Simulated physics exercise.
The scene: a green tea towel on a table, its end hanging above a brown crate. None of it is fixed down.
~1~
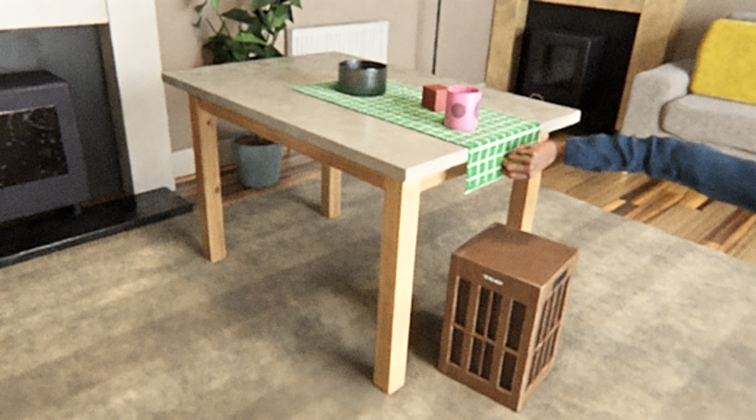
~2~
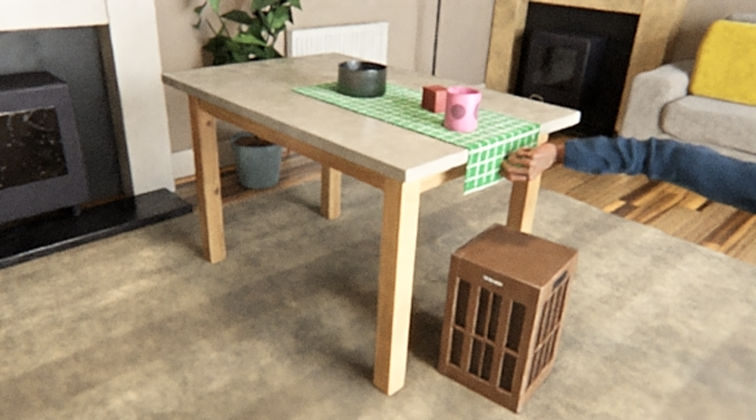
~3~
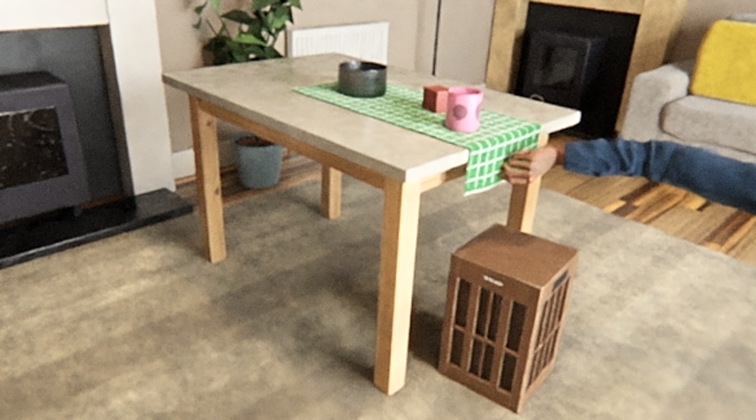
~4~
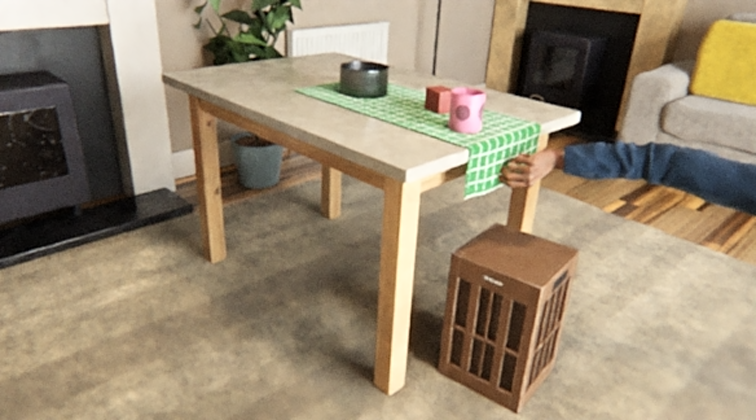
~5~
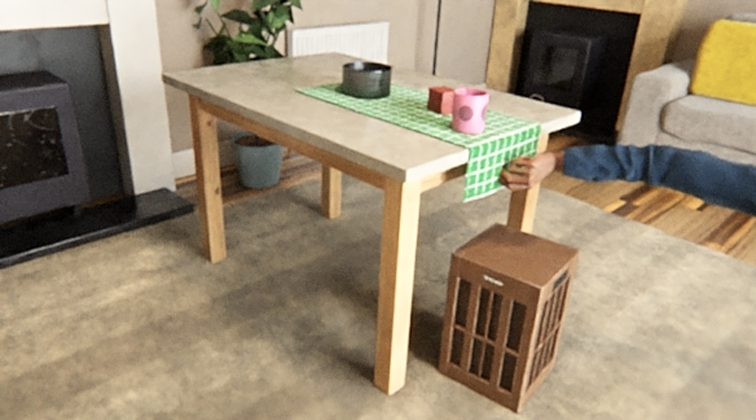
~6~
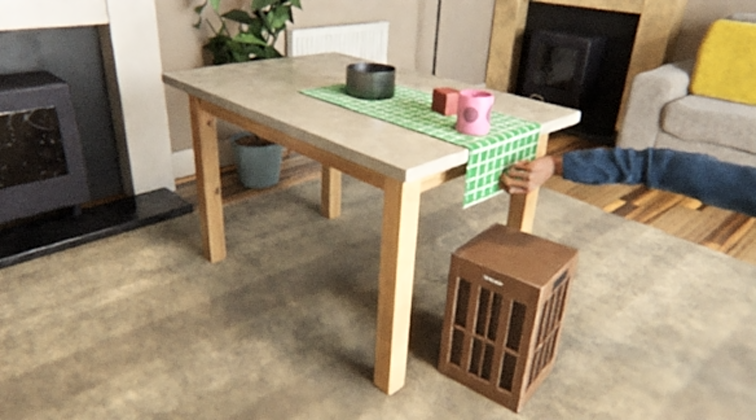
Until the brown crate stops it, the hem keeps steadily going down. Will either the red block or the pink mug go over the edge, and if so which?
The red block keeps clear of it, the pink mug goes over the edge.
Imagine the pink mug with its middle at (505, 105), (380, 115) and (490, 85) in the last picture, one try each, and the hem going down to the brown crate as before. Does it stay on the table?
It leaves the surface on the first try, stays up top on the second and stays up top on the third.
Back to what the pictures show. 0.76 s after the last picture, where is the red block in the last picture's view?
By then you'd find it at pixel (489, 113).
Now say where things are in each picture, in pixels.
In the first frame, tea towel end (465, 194); red block (438, 87); pink mug (464, 90); pot (363, 65); top of the crate (519, 266).
In the second frame, tea towel end (463, 195), far hem (290, 90); pink mug (464, 91); pink mug stands on the cloth.
In the third frame, tea towel end (464, 196); red block (439, 88).
In the fourth frame, tea towel end (464, 199), far hem (292, 90); pink mug (469, 92).
In the fifth frame, tea towel end (463, 202); red block (444, 89).
In the sixth frame, tea towel end (463, 208), far hem (298, 91); red block (448, 90); pink mug (476, 94); top of the crate (519, 267).
Then, 0.20 s later than the last view, hem going down; block moved a little; mug moved a little.
Then, 0.46 s later than the last view, hem going down; block carried along near (472, 108); mug tipping at the edge near (512, 133).
Then, 0.76 s later than the last view, hem on the crate; block carried along near (489, 113); mug over the edge.
Finally, hem on the crate; block carried along near (490, 113); mug over the edge. The red block remains up there and the pink mug is carried off the end.
